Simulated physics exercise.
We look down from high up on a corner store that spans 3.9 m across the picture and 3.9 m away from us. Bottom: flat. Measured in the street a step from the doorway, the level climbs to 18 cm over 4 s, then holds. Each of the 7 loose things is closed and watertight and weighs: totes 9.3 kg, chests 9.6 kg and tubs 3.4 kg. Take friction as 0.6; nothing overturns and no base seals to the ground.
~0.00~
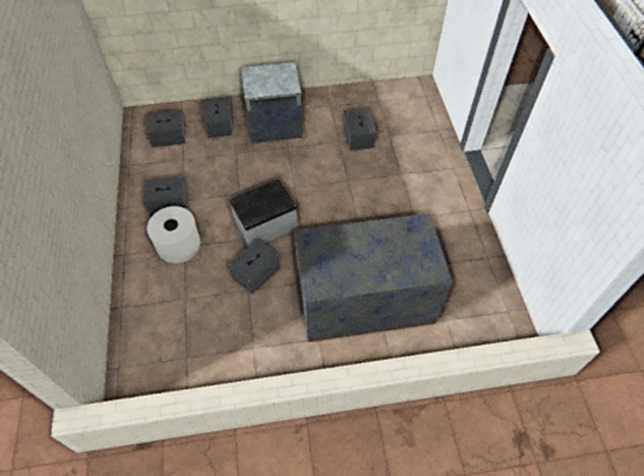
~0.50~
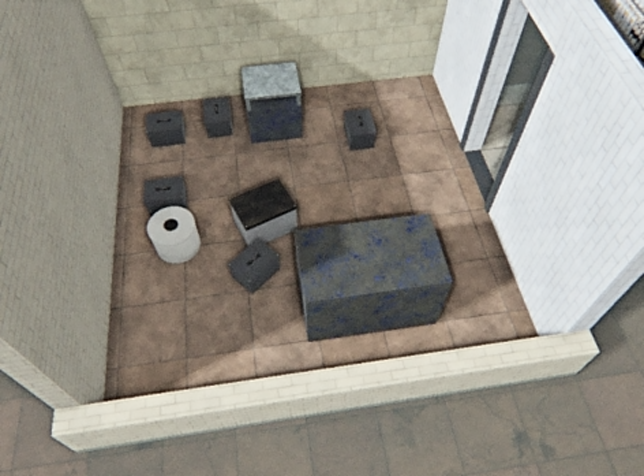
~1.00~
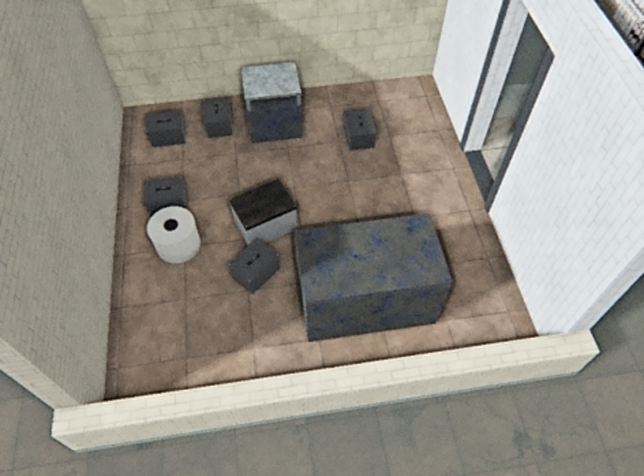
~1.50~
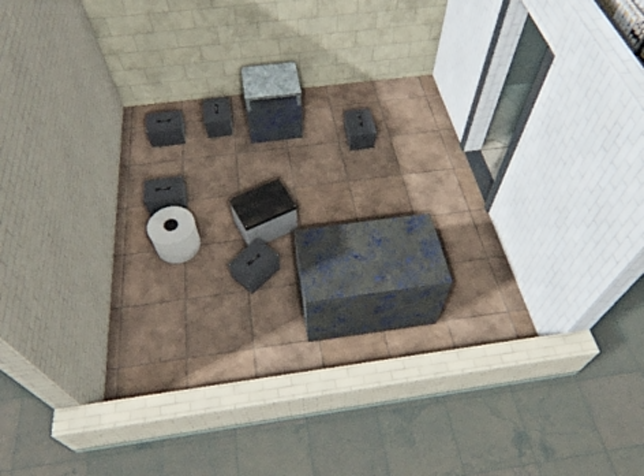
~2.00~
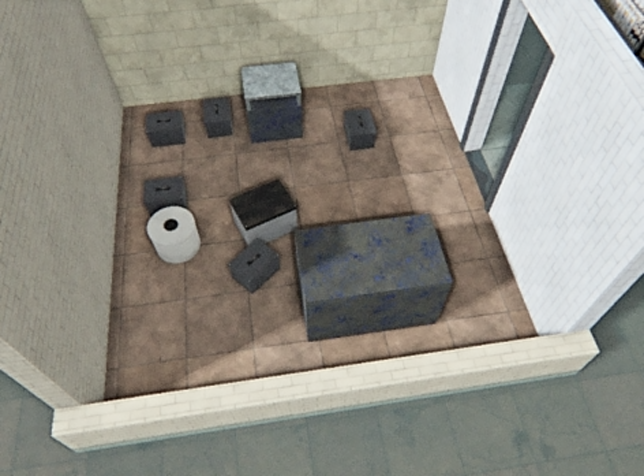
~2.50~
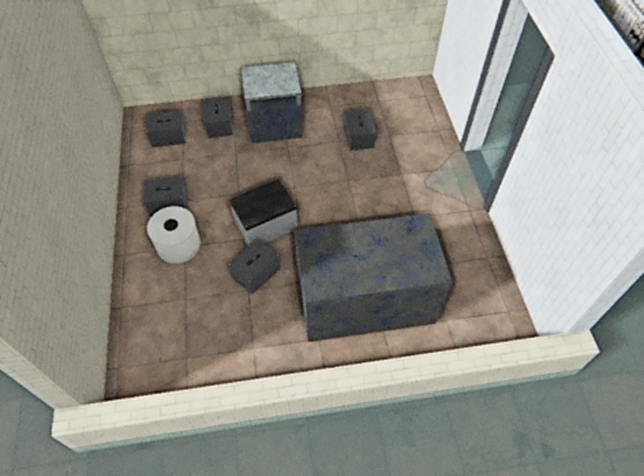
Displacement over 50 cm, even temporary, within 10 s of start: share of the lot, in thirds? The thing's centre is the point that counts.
Share: Under a third.
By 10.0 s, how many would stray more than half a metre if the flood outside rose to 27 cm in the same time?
Count: 7.
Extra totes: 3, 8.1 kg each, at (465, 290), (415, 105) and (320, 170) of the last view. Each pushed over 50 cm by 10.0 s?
In order: Not as far; not as far; farther.
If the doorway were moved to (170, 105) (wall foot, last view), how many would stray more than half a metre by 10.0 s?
4.
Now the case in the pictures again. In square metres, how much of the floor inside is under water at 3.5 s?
Flooded: Near 2.0 m2.
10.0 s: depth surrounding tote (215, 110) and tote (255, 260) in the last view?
7 and 4 cm.
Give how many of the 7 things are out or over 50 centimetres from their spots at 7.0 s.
My count gives 1.
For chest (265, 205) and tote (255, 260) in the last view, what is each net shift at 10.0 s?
In turn: 100 cm, 0 cm.
After 3.5 s 0 of 7 are over 50 cm from their spots; 0 afloat.
After 4.5 s 0 of 7 are over 50 cm from their spots; 0 afloat.
After 7.0 s 1 of 7 are over 50 cm from their spots; 1 afloat.
After 10.0 s 2 of 7 are over 50 cm from their spots, and 2 have been at some point; 2 afloat.
